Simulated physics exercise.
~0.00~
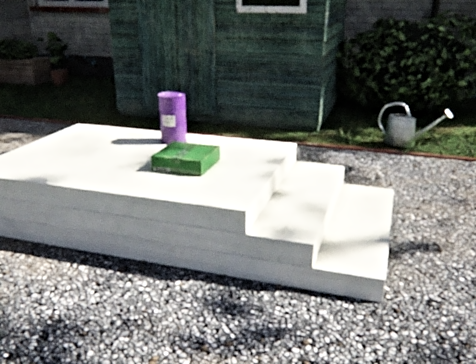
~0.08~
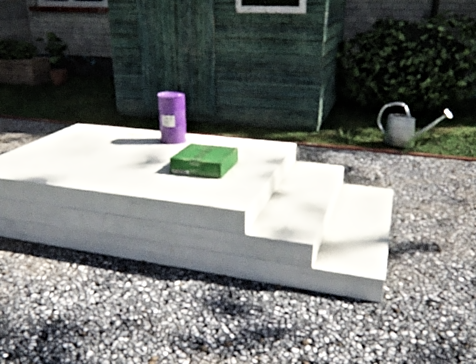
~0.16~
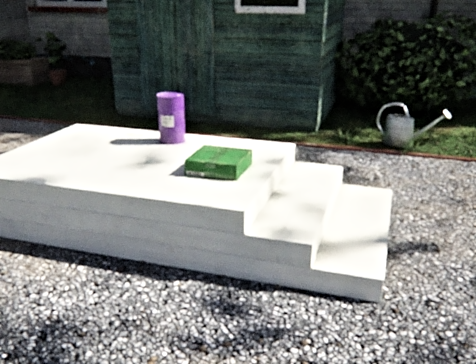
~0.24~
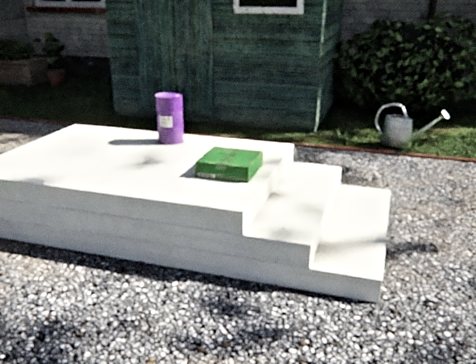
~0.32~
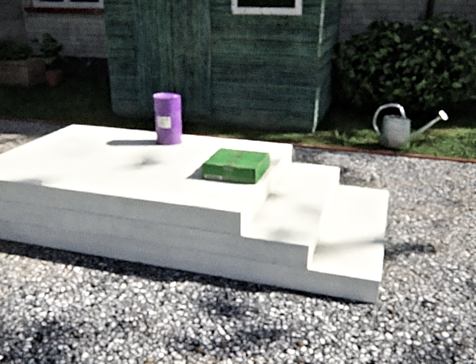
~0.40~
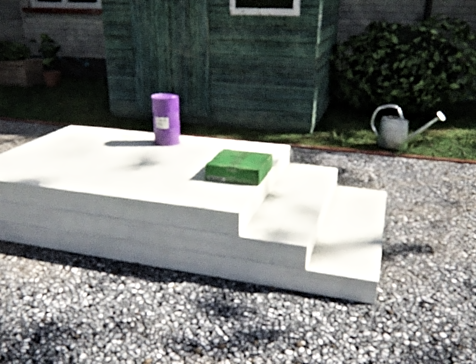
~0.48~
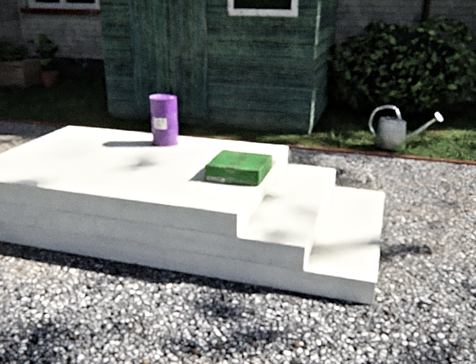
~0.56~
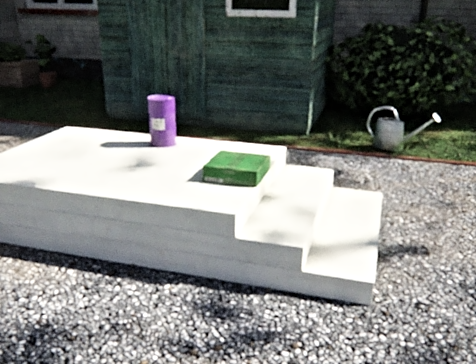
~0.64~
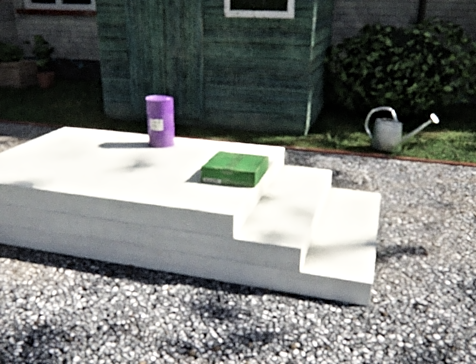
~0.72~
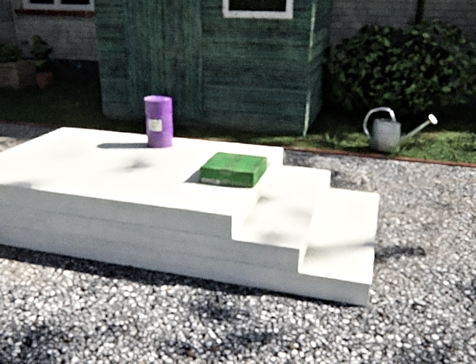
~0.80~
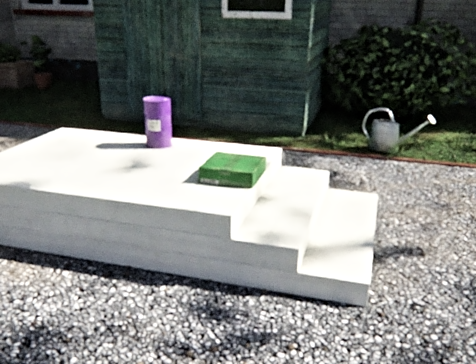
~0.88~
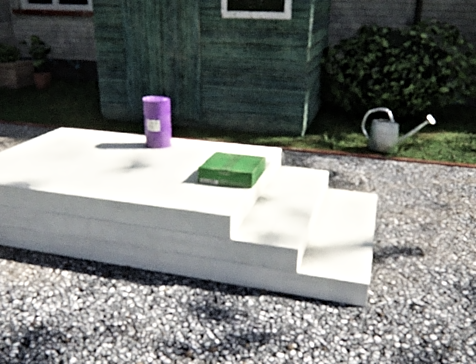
In a garden, a low white landing with steps going down to the right stands on grey gravel, seen from slightly above and to one side. A purple canister stands towards the back of the landing, with a flat green box nearer the front and right of it. Behind are a dark green shed, a bush and a grey watering can on the grass. The green box slides right across the top towards the steps, slows, and stops close to the edge. The view pans slightly right, and the box stays on the landing while the canister remains upright in its place.
